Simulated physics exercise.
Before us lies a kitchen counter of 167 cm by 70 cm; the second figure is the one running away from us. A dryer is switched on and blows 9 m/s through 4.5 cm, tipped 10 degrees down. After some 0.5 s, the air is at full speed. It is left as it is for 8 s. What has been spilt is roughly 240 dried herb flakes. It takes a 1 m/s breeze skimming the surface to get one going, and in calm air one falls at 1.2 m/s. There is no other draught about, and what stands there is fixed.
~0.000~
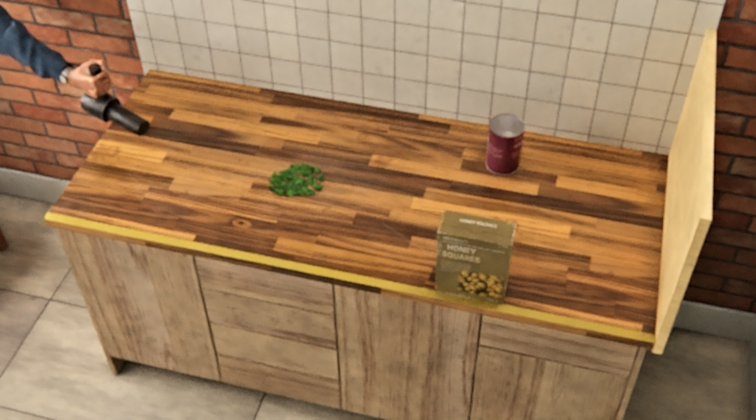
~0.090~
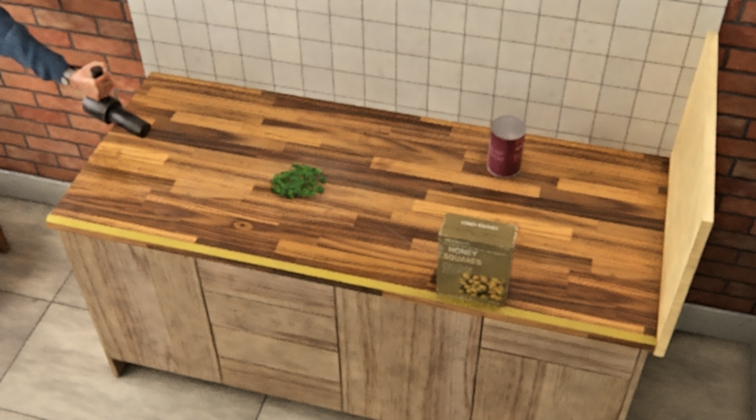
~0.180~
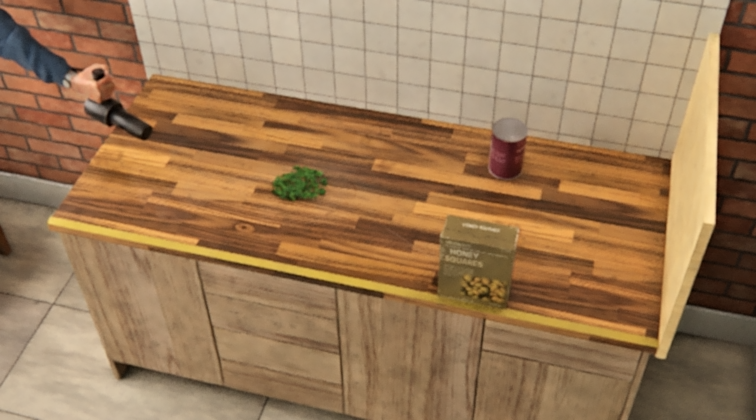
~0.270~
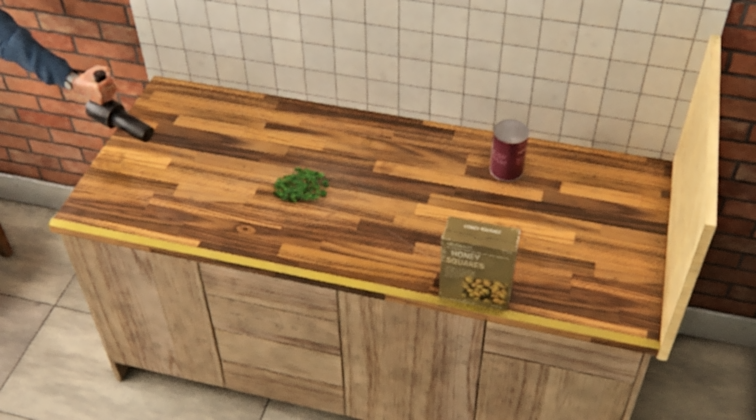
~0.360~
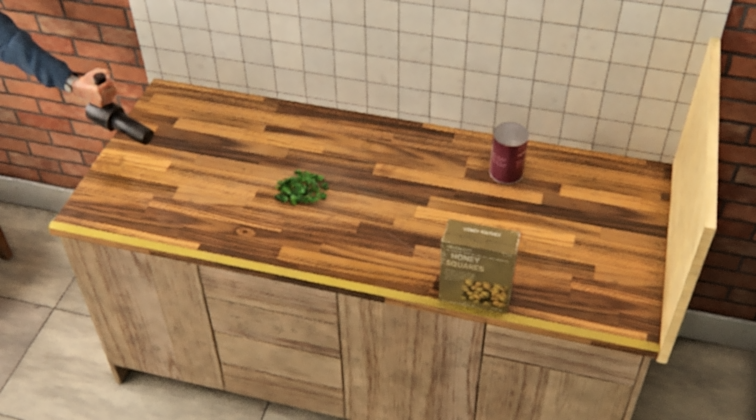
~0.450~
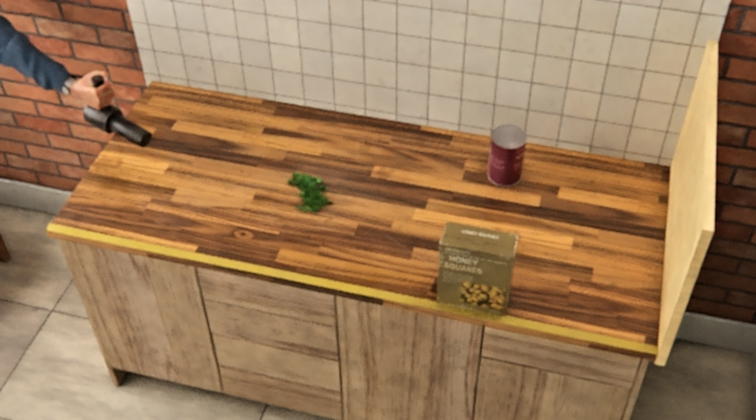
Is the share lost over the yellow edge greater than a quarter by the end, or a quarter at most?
It ends up a quarter at most.
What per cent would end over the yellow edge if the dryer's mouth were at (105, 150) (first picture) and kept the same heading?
Result: Approx. 0 %.
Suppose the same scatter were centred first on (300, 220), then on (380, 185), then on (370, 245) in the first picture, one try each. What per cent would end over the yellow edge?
Results, one try each: 80 %, 0 %, 90 %.
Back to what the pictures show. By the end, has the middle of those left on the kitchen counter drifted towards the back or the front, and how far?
Shift: Towards the far edge, some 15 cm.
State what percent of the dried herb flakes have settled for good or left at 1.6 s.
1 %.
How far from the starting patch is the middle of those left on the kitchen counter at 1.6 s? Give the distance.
About 60 cm.
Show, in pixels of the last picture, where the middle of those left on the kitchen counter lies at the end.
Centre point: About (634, 216).
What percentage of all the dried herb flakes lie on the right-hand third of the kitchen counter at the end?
I'd estimate around 90 per cent.
After 1.6 s, 99 % are on the move or not yet settled, 0 % are over the yellow edge; the middle of those still in play is near (501, 216).
After 2.6 s, 94 % are on the move or not yet settled, 0 % are over the yellow edge; the middle of those still in play is near (594, 218).
After 4.4 s, 83 % are on the move or not yet settled, 0 % are over the yellow edge; the middle of those still in play is near (629, 219).
After 8.0 s, at the end, 0 % are over the yellow edge; the middle of those still in play is near (634, 216).
